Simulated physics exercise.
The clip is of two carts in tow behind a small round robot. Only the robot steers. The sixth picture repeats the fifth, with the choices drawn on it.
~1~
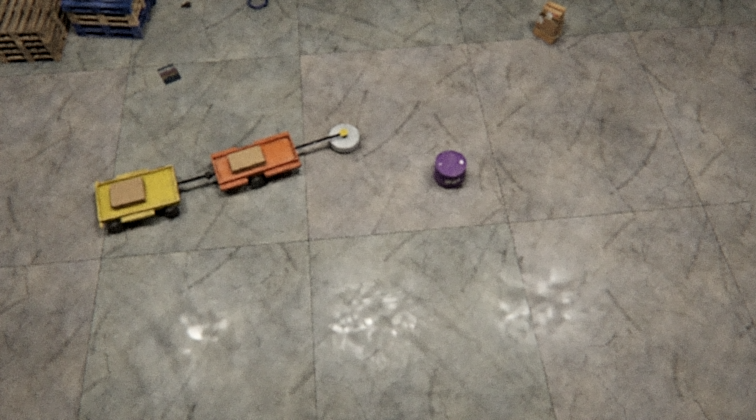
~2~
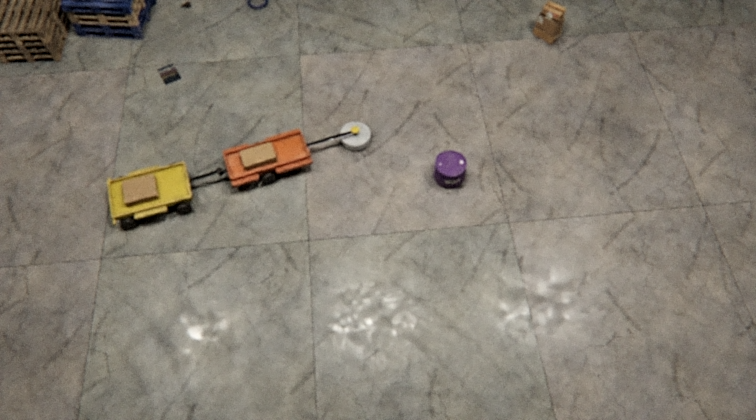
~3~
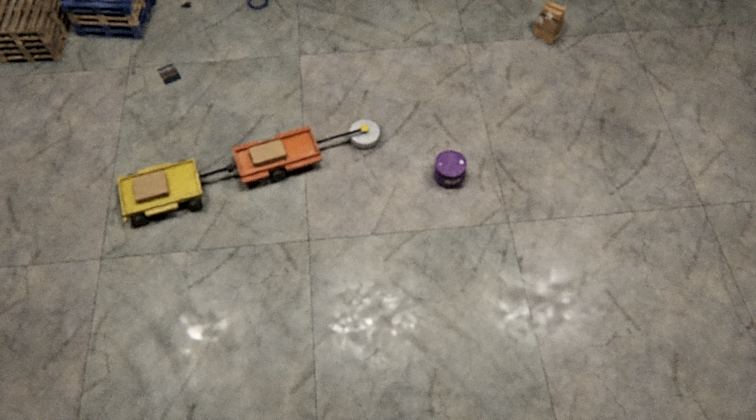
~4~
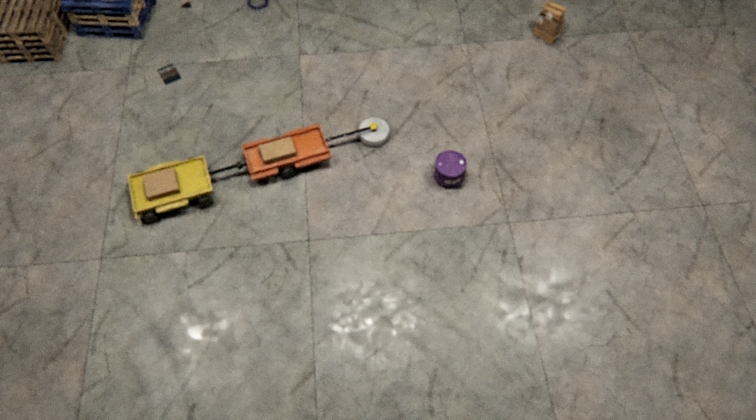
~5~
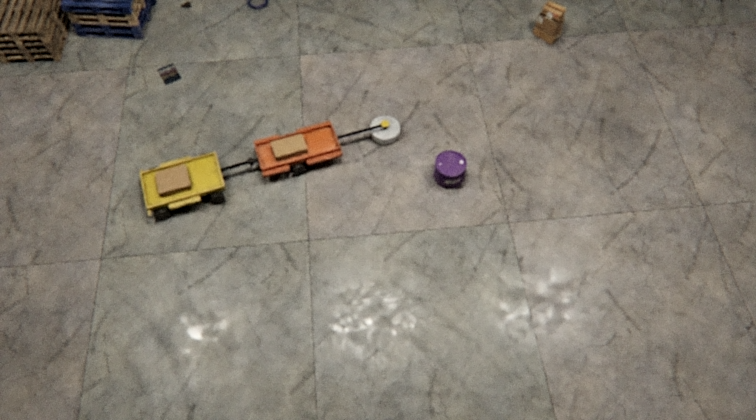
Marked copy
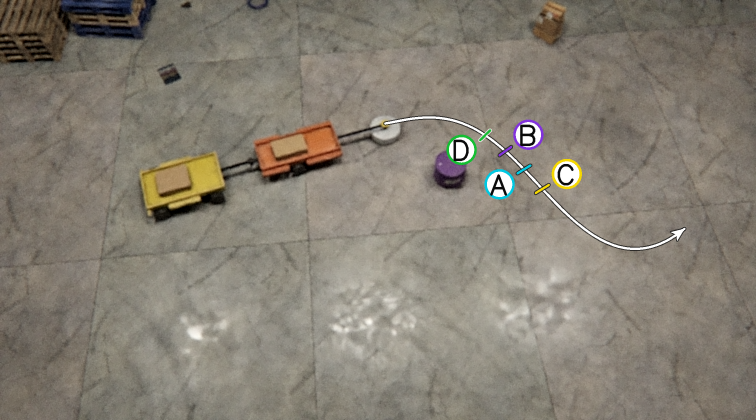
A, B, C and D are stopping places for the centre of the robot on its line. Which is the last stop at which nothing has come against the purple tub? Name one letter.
The farthest safe stop is D.
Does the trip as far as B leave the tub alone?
For that mark, no.
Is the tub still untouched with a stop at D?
For that mark, yes.
On the marked copy, A at (524, 169); B at (505, 151); C at (542, 189); D at (485, 135); the route from (385, 123) via (532, 178) to (684, 229).
Taking D. A third of the way, robot (421, 123), last cart (221, 169).
Two thirds of the way, robot (456, 127), last cart (256, 159).
When it is over, robot (484, 140), last cart (283, 150); nothing has been touched.
As for the rest, A is too far, the tub has been hit; B is too far, the tub has been hit; C is too far, the tub has been hit.
